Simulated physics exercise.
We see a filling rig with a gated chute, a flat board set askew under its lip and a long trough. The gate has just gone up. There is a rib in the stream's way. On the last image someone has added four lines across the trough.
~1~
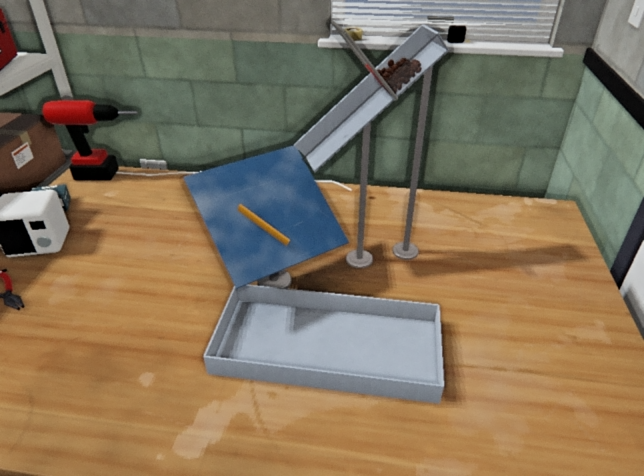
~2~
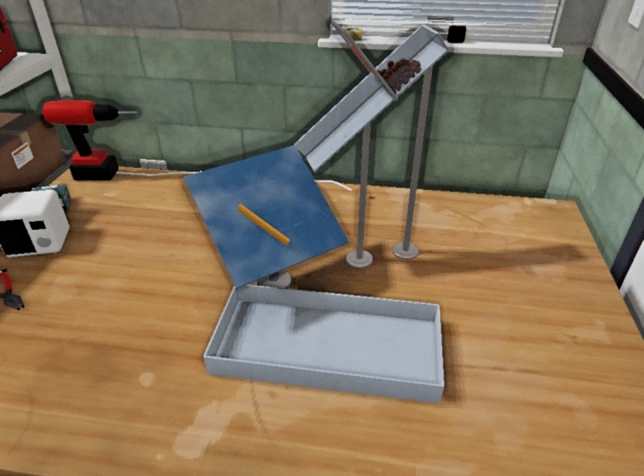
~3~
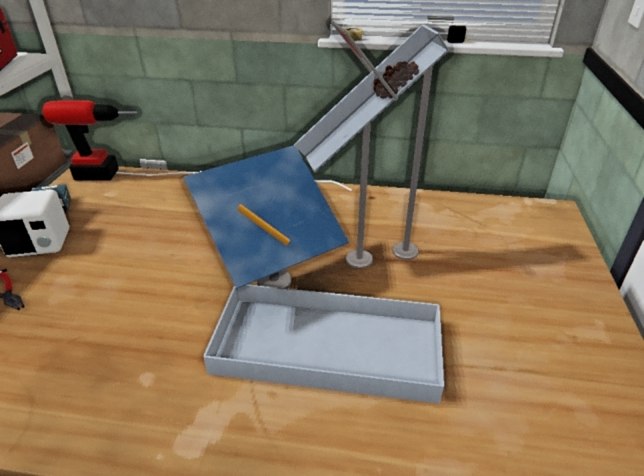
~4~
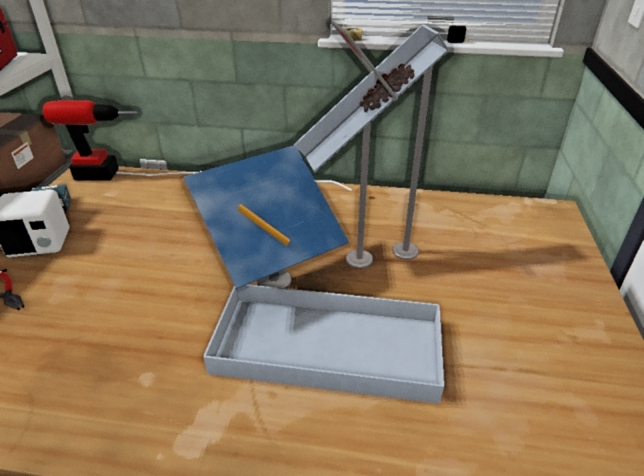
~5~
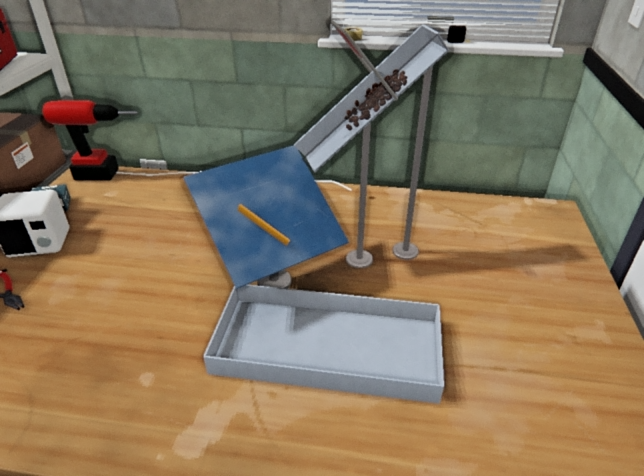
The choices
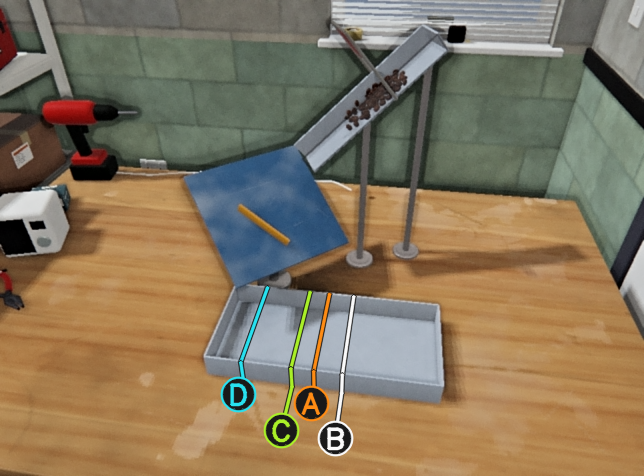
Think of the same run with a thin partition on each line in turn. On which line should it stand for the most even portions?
It is A.
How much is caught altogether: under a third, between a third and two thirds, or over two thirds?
It is over two thirds.
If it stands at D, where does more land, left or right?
More lands on the right.
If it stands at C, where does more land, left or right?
The right side.
On the marked copy, line A crosses the front rim at (313, 370); line B crosses the front rim at (342, 373); line C crosses the front rim at (291, 367); line D crosses the front rim at (241, 361).
Choosing A, of what is caught, about half on the left of the divider, about half on the right.
Choosing B, of what is caught, nearly all on the left of the divider, a stray few on the right.
Choosing C, of what is caught, none on the left of the divider, all on the right.
Choosing D, of what is caught, none on the left of the divider, all on the right.
